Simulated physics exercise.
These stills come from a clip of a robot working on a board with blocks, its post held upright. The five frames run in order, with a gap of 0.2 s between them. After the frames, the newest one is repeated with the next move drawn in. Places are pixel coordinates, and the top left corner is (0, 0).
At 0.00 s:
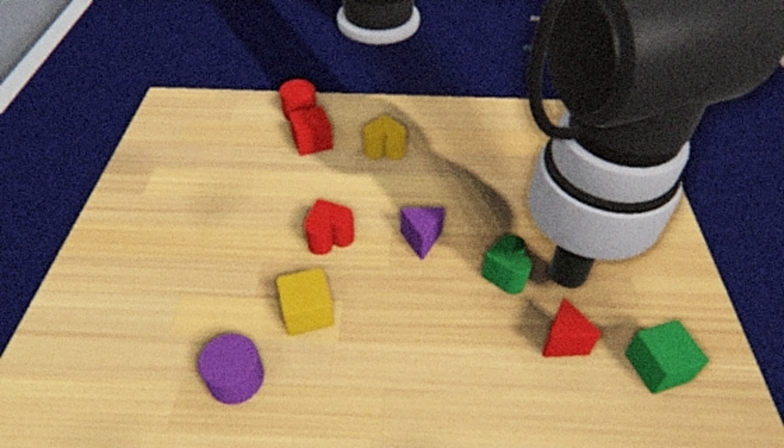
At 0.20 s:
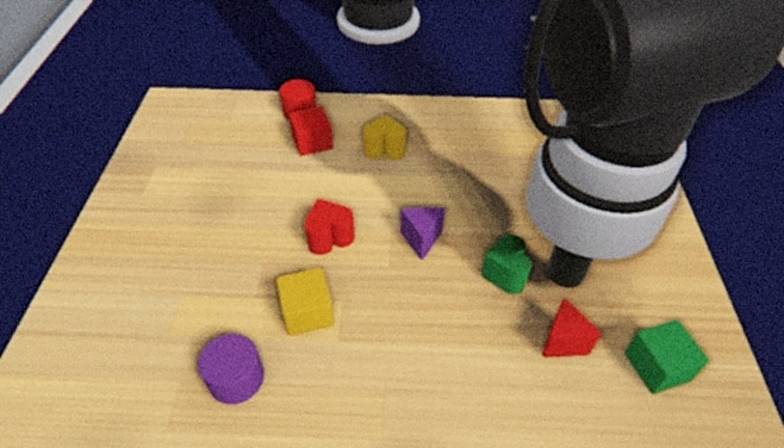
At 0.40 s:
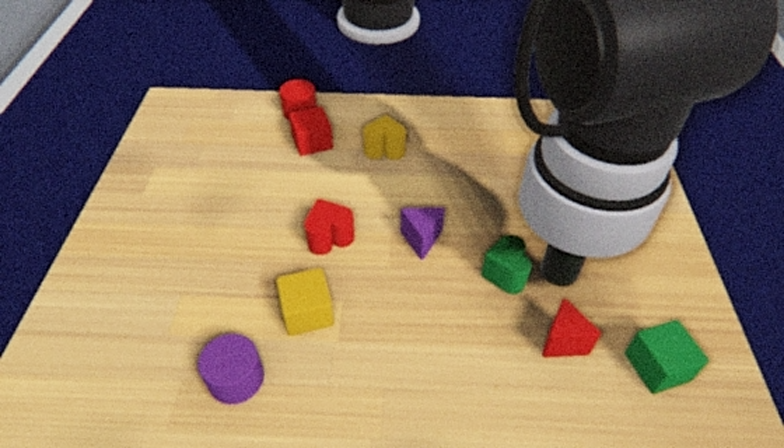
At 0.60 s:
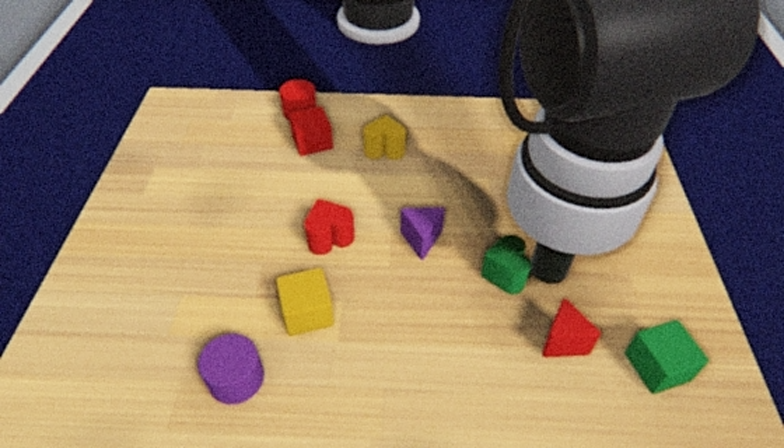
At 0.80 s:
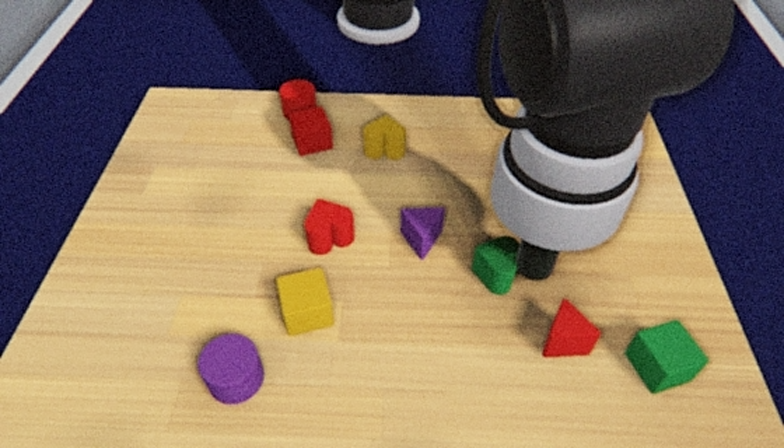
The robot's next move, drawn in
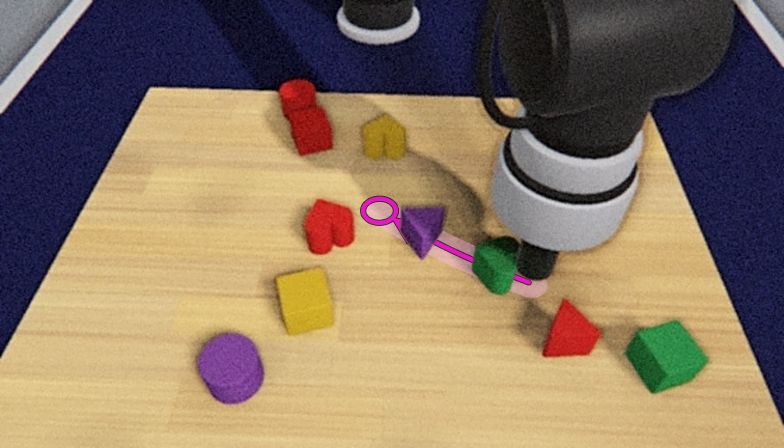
Robot arm easing left across a wooden board of coloured blocks, its black post nudging the green heart slightly left.
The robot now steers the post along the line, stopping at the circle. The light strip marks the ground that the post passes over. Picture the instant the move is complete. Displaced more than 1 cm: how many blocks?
By the end, three or more blocks will have moved.
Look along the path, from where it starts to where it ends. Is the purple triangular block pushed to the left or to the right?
The answer is left.
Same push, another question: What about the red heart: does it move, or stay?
Moved.
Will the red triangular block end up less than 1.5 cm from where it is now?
Yes, I think so.
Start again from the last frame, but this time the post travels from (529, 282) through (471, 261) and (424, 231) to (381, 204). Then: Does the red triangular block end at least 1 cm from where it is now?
Short answer: No.
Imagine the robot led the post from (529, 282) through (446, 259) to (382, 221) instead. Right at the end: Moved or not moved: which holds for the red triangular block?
Put simply, it stays right there.
Drawn move, from (529, 282) via (447, 248), ending at (380, 211).
On the path given first. One third of the way, post at (476, 244); purple triangular block at (417, 215), turned 20° clockwise; green heart at (443, 233).
Two thirds of the way, post at (423, 219); purple triangular block at (367, 199), turned 15° clockwise; green heart at (391, 213), turned 20° anticlockwise.
At the end, post at (379, 194); red heart at (306, 214), turned 35° anticlockwise; purple triangular block at (327, 185); green heart at (351, 198), turned 45° anticlockwise; red triangular block still.
